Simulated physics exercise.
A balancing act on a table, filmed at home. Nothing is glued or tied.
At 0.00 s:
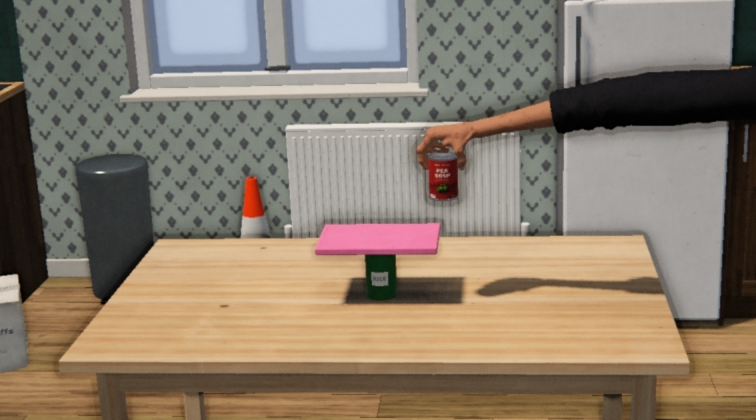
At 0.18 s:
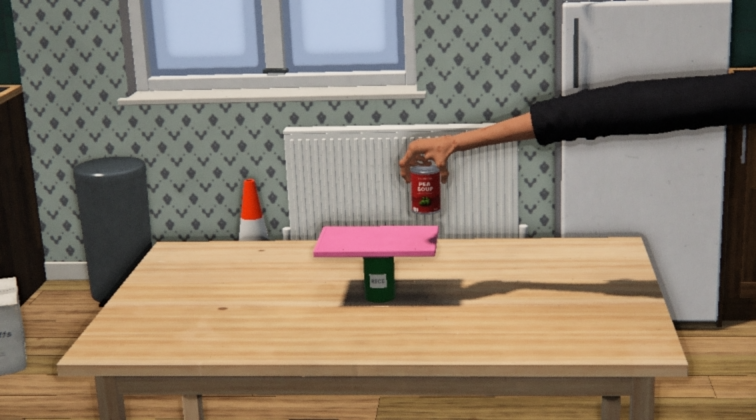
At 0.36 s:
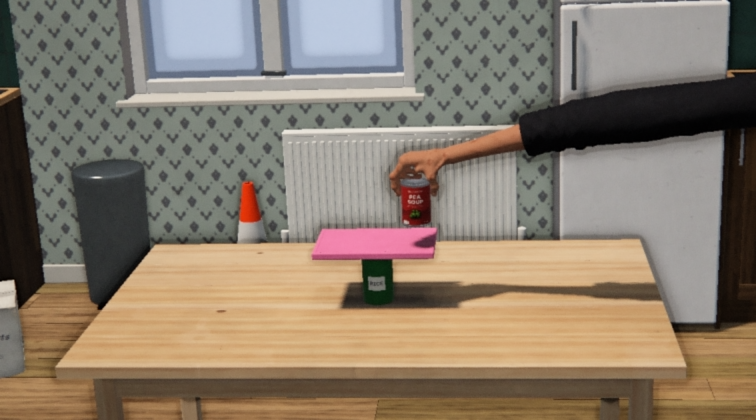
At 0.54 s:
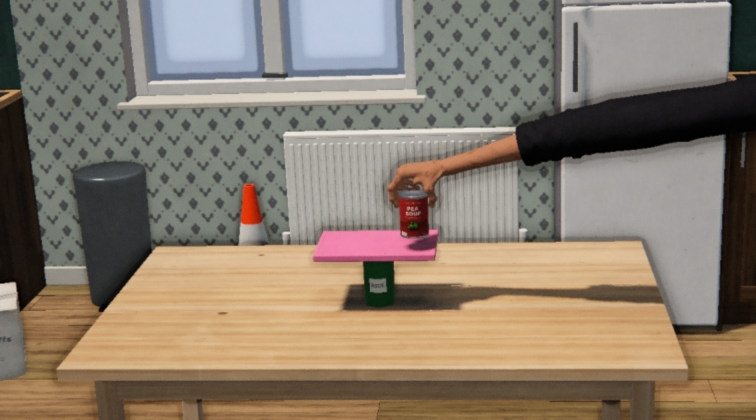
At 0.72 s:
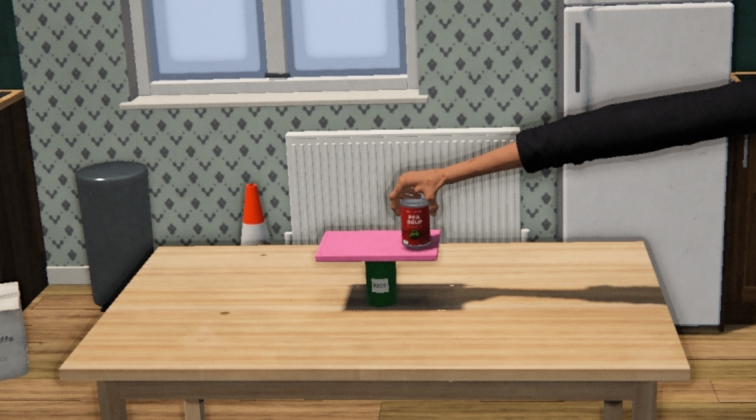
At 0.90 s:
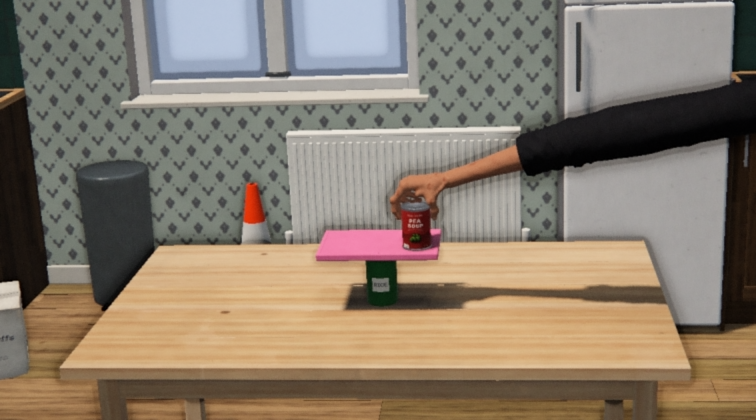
A hand lowering a red tin leftward and down onto the right side of a pink board balanced on a green jar.
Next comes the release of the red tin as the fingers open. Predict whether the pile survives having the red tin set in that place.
Prediction: The pile does not survive and comes down.
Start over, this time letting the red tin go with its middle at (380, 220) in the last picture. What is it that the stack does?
Result: The stack stays stable.
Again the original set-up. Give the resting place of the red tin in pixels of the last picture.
End position: Approximately (451, 302).
After 1.30 s, red tin now fallen; pink lid tipped 59° from how it was.
After 1.50 s, pink lid on its side.
After 1.90 s, pink lid now fallen.
At rest (2.2 s), fallen, red tin and pink lid; green jar in place. Seen from the same camera at the end, red tin near (451, 302). The stack comes apart.
